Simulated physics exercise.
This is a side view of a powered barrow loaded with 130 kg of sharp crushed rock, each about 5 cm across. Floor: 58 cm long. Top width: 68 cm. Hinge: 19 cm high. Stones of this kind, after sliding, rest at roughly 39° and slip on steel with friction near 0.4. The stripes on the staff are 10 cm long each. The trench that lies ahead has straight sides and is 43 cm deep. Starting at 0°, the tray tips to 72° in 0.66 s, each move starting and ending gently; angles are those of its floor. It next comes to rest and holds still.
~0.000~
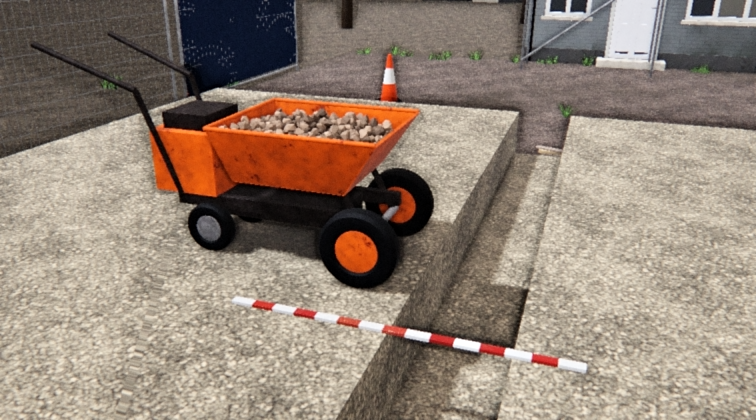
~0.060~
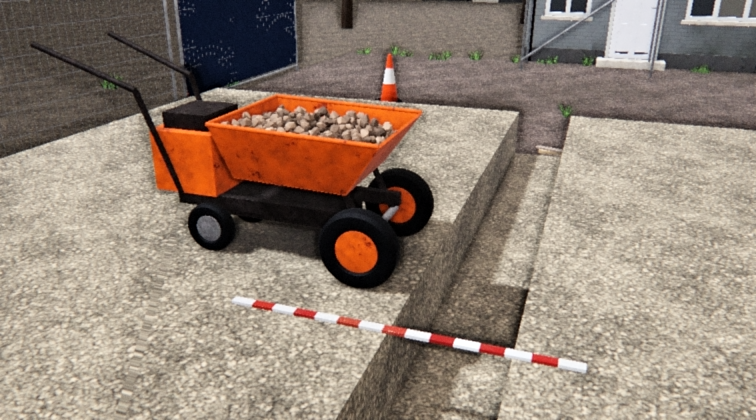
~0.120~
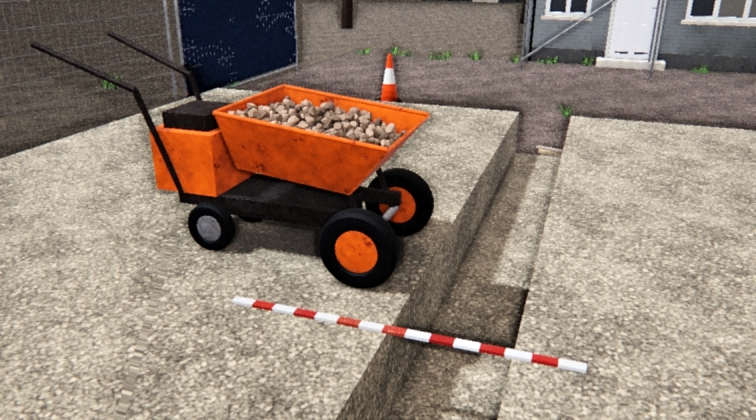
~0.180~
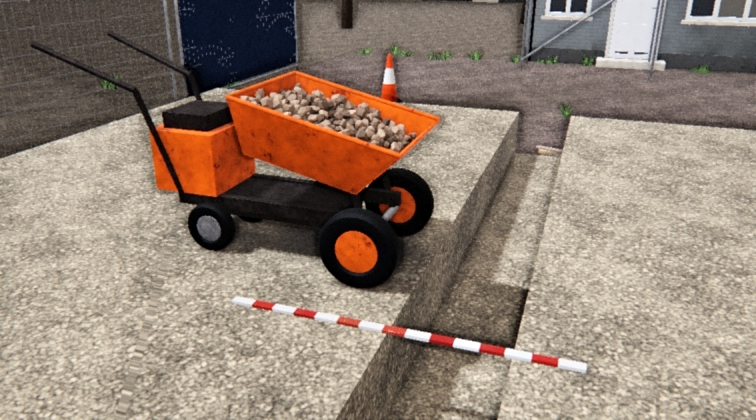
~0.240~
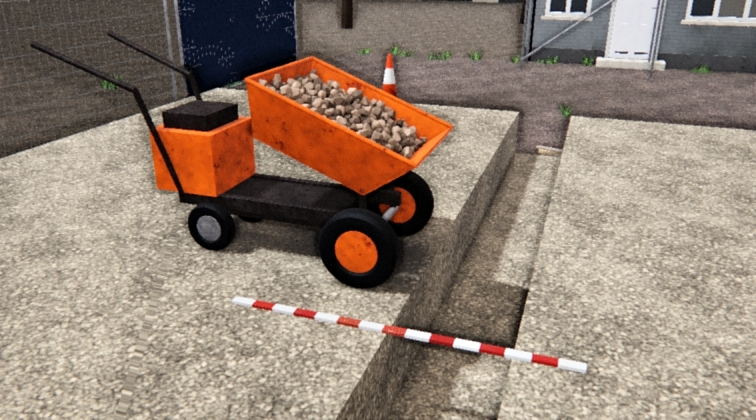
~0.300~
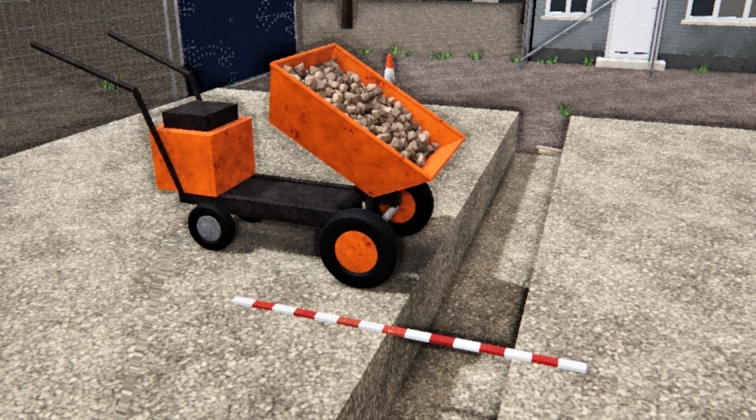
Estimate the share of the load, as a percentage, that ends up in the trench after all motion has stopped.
Roughly 45 per cent of the load ends up there.
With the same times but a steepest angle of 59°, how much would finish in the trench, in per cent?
I'd expect around 25 in a hundred.
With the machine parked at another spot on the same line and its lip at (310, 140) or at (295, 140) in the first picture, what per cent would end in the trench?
90 %, then 85 %.
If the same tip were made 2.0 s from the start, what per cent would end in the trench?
Trench share: Approx. 70%.
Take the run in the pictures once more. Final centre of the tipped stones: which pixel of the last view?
Their middle ends up near (521, 329).
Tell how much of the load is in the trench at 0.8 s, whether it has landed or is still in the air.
Roughly 20 percent of the load.
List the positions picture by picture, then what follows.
In the first picture, the tray is at 0°, its lip at (375, 146); the top of the load is at (321, 119).
In the second picture, lip at (379, 147), floor tilted 2°, highest stones at (318, 117); the stones move at 0.4 m/s on average.
In the third picture, the tray is at 6°, its lip at (388, 150); the top of the load is at (300, 108); the stones move at 0.8 m/s on average.
In the fourth picture, the tray is at 13°, its lip at (401, 157); the top of the load is at (298, 94); the stones move at 1.2 m/s on average.
In the fifth picture, lip at (416, 166), floor tilted 22°, highest stones at (307, 81); the stones move at 1.4 m/s on average.
In the sixth picture, the tray is at 31°, its lip at (432, 179); the top of the load is at (326, 68); the stones move at 1.6 m/s on average.
After 0.5 s the floor is at 61°; 100 % in the tray; the foremost stones are at (462, 207).
After 0.8 s the floor is at 72°; 70 % in the tray, 19 % in the trench, 11 % past the trench; the foremost stones are at (558, 287).
After 1.1 s the floor is at 72°; 23 % in the tray, 32 % in the trench, 45 % past the trench; the foremost stones are at (741, 311).
After 3.1 s the floor is at 72°; 12 % in the tray, 45 % in the trench, 43 % past the trench; the foremost stones are past the picture's edge.
